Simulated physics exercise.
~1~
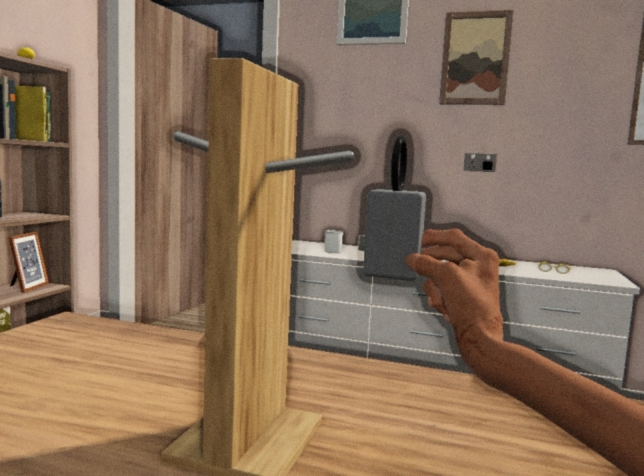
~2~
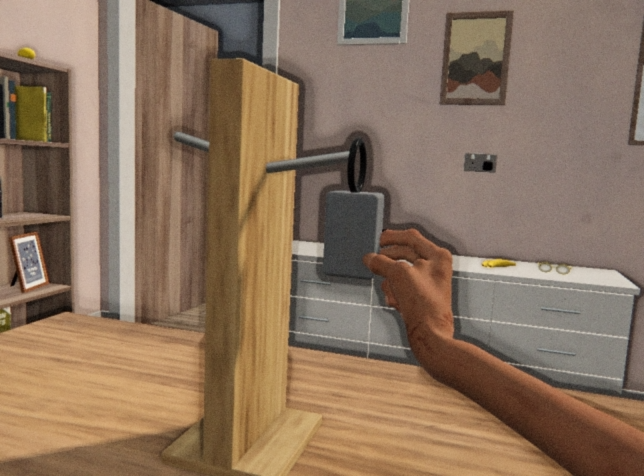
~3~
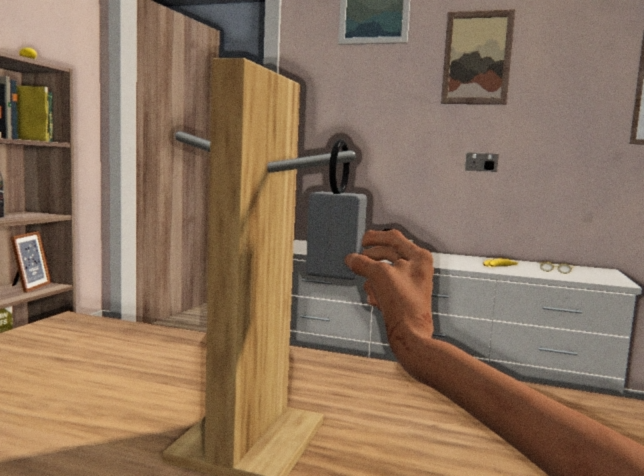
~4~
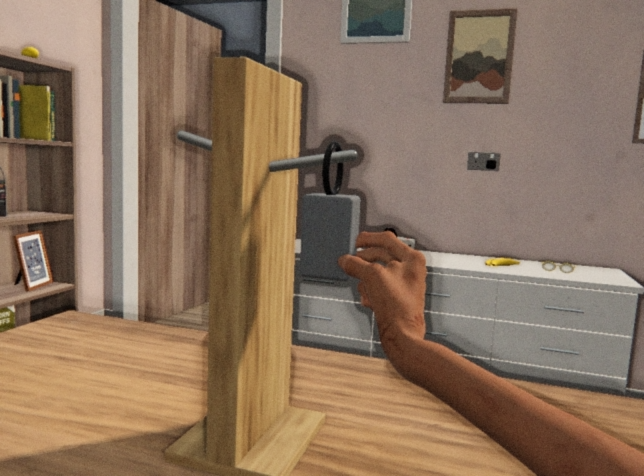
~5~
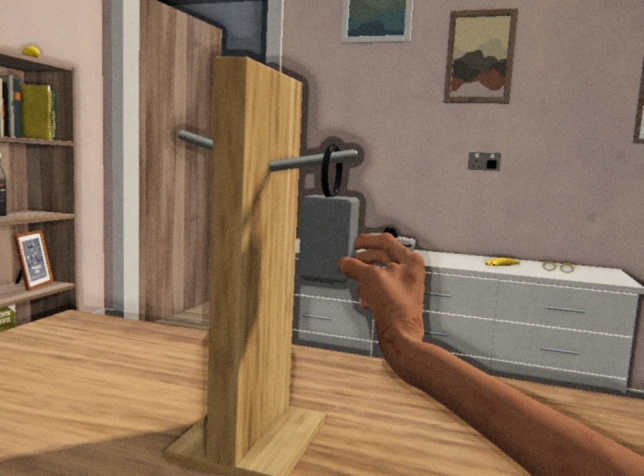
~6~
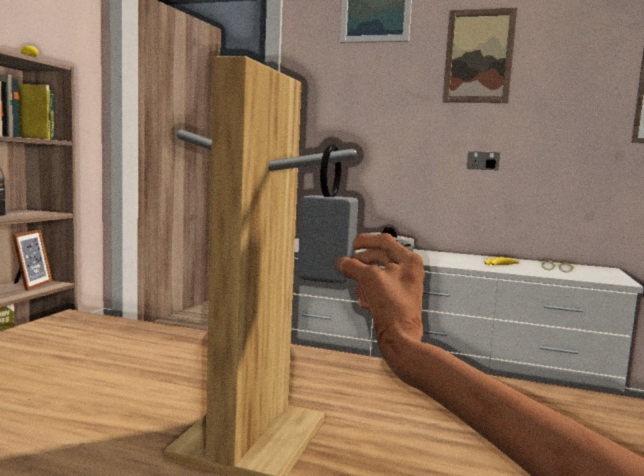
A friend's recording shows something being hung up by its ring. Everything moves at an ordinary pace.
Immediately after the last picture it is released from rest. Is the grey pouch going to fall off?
No, it ends up still up.
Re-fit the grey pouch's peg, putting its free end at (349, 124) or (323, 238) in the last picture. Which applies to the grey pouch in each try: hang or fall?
Log, two runs: Is held fast / gives way.
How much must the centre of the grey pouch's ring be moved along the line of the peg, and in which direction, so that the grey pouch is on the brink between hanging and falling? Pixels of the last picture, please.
Shift it right by around 20 pixels.
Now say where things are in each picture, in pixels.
The first frame shows still on the way; grey pouch (397, 206); peg stand (259, 267).
The second frame shows still on the way; grey pouch (355, 207); peg stand (259, 267).
The third frame shows still on the way; grey pouch (338, 208); peg stand (261, 266).
The fourth frame shows still on the way; grey pouch (332, 209); peg stand (262, 266).
The fifth frame shows still on the way; grey pouch (330, 211); peg stand (263, 265).
The sixth frame shows in place, still held; grey pouch (329, 212); peg stand (262, 265).
Then, 0.18 s later than the last frame, grey pouch at rest near (329, 213).
When it is over, the grey pouch remains hooked, near (329, 213).
